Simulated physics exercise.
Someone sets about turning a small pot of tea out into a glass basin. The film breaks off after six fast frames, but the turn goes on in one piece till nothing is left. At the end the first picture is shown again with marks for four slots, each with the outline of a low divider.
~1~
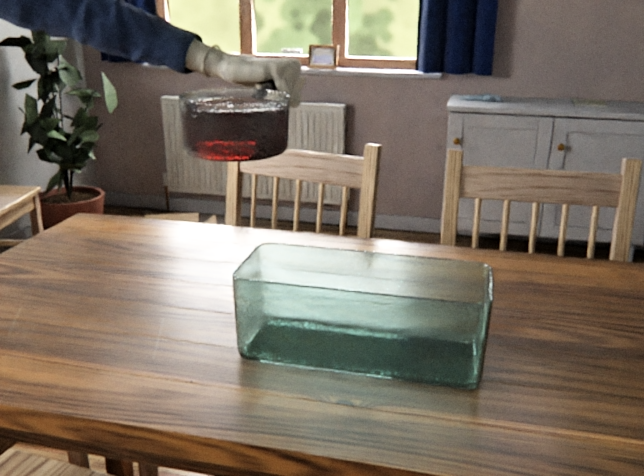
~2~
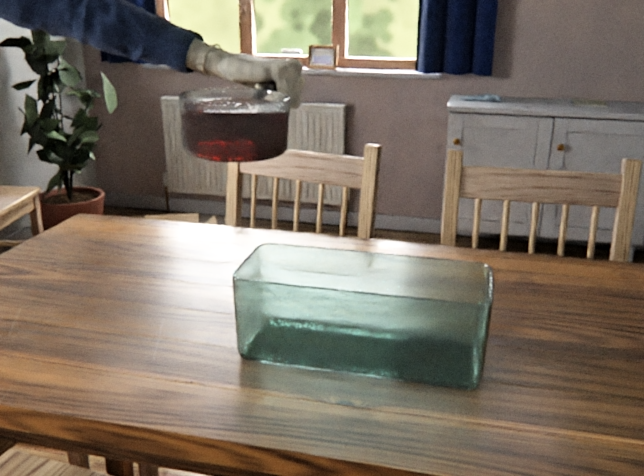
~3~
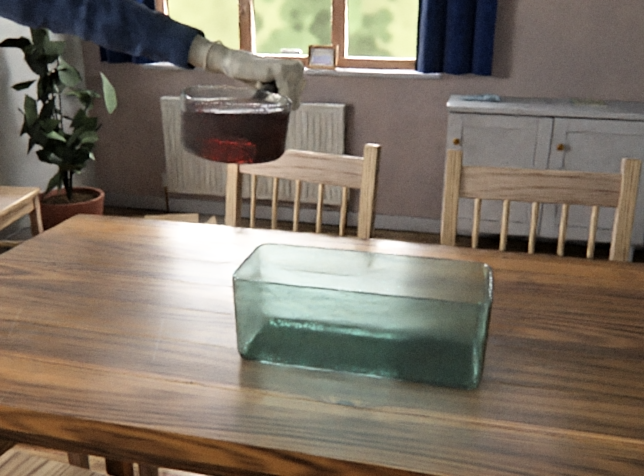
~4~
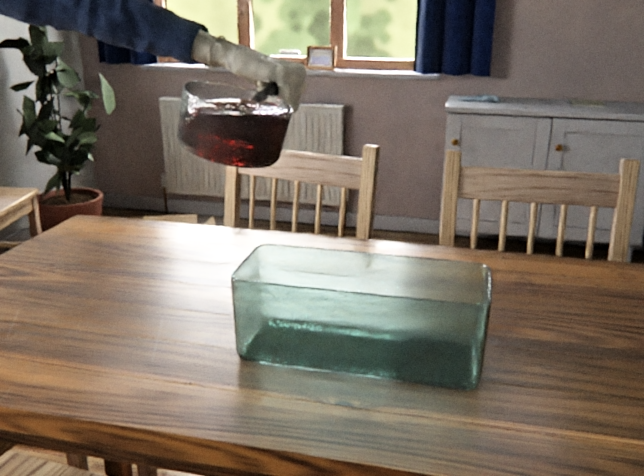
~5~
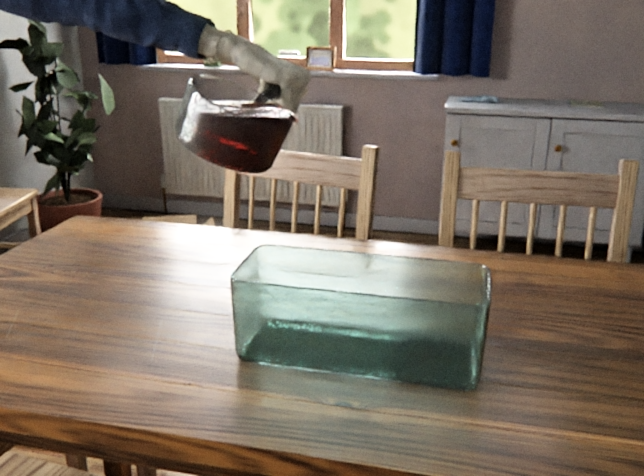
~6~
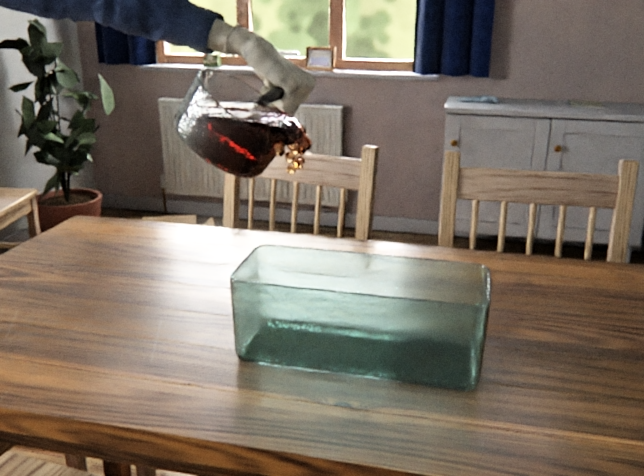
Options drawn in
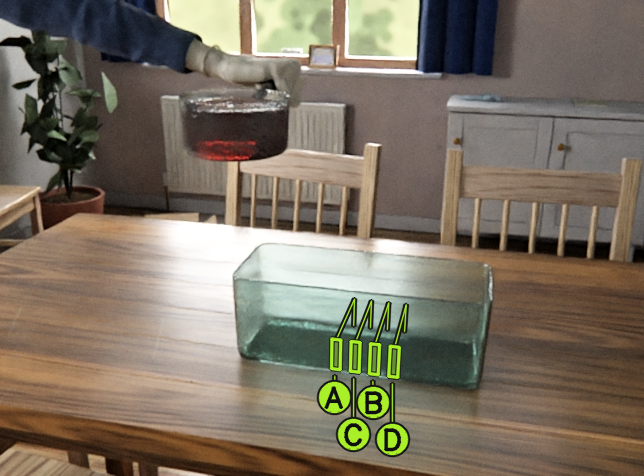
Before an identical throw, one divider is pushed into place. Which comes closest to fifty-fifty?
A is best.
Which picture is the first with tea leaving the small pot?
Picture 5.
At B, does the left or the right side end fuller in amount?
The left one.
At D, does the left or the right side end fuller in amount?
More ends on the left.
On the marked copy, A at (334, 375); B at (372, 381); C at (353, 378); D at (392, 383).
Choosing A, about 49 % ends left of the wall and 50 % right of it.
Choosing B, about 93 % ends left of the wall and 6 % right of it.
Choosing C, about 81 % ends left of the wall and 17 % right of it.
Choosing D, about 88 % ends left of the wall and 11 % right of it.
